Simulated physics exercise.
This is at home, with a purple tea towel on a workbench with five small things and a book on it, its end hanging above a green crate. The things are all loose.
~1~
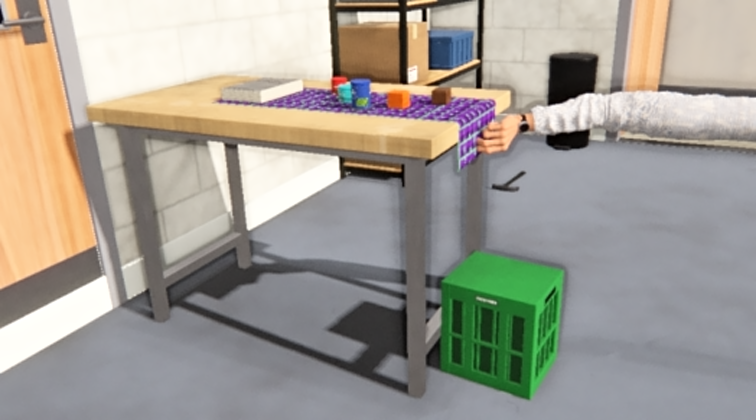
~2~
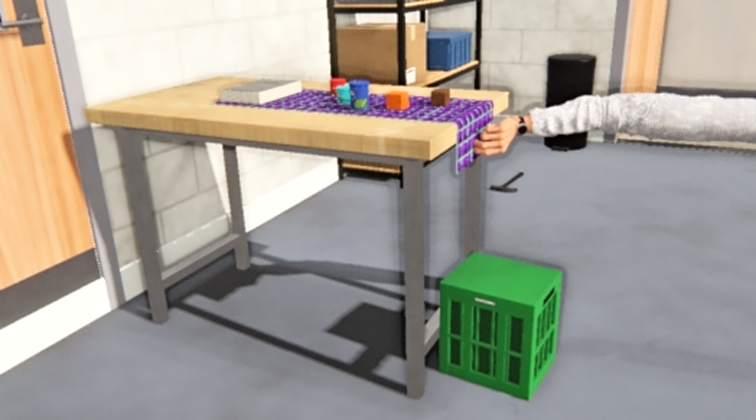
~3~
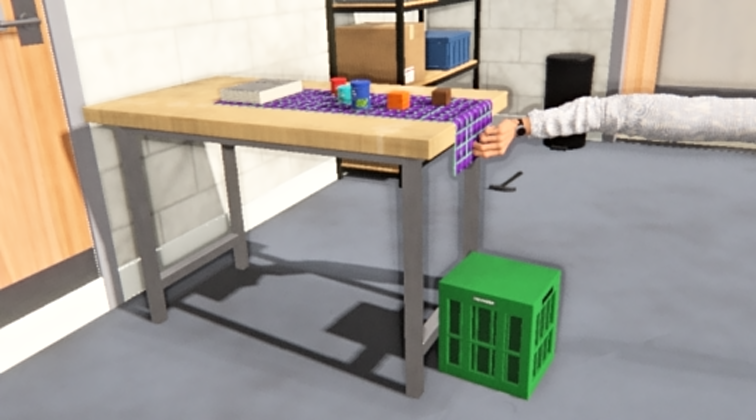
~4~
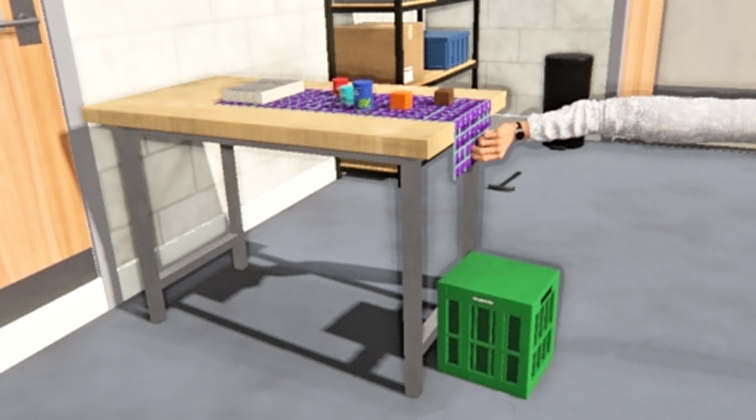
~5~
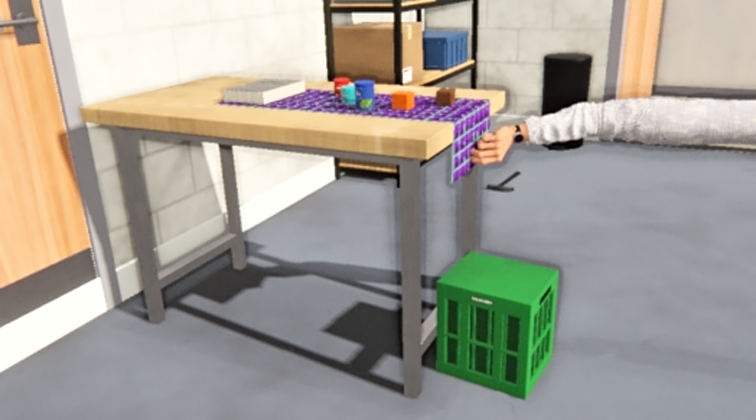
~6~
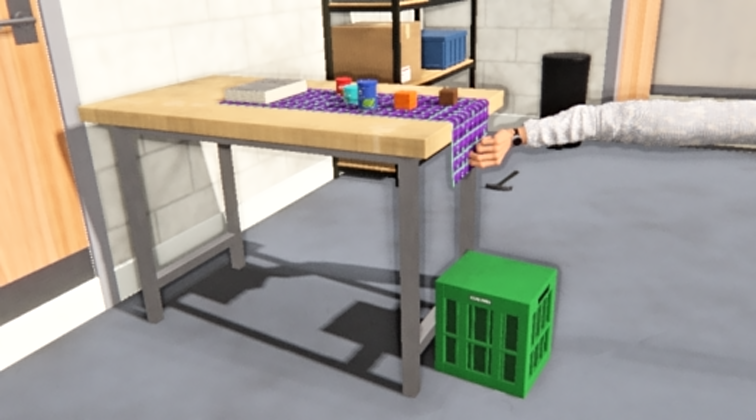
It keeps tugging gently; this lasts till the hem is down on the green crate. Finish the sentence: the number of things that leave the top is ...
It is three.
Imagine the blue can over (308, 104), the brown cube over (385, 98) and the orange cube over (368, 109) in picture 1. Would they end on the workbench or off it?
Blue can: Safe. Brown cube: Lost. Orange cube: Lost.
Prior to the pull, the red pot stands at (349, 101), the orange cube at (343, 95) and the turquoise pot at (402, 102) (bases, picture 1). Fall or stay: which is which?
Red pot - stays aboard. Orange cube - stays aboard. Turquoise pot - leaves the top.
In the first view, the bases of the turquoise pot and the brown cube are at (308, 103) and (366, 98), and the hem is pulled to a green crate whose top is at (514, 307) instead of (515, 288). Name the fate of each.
So the turquoise pot stays there, and the brown cube leaves.
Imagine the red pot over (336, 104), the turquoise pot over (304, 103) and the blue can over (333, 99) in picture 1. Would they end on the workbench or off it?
Red pot: Still on; turquoise pot: Still on; blue can: Still on.
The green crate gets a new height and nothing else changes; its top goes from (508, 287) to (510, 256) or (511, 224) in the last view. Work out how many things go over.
First case 2, second 1.
Soon after, hem near (471, 193); all still up.
Then, hem near (471, 221); brown cube gone.
Further on, hem on the crate; brown cube, orange cube and blue can gone.
At rest, hem on the crate; brown cube, orange cube and blue can gone. Over the edge go three.
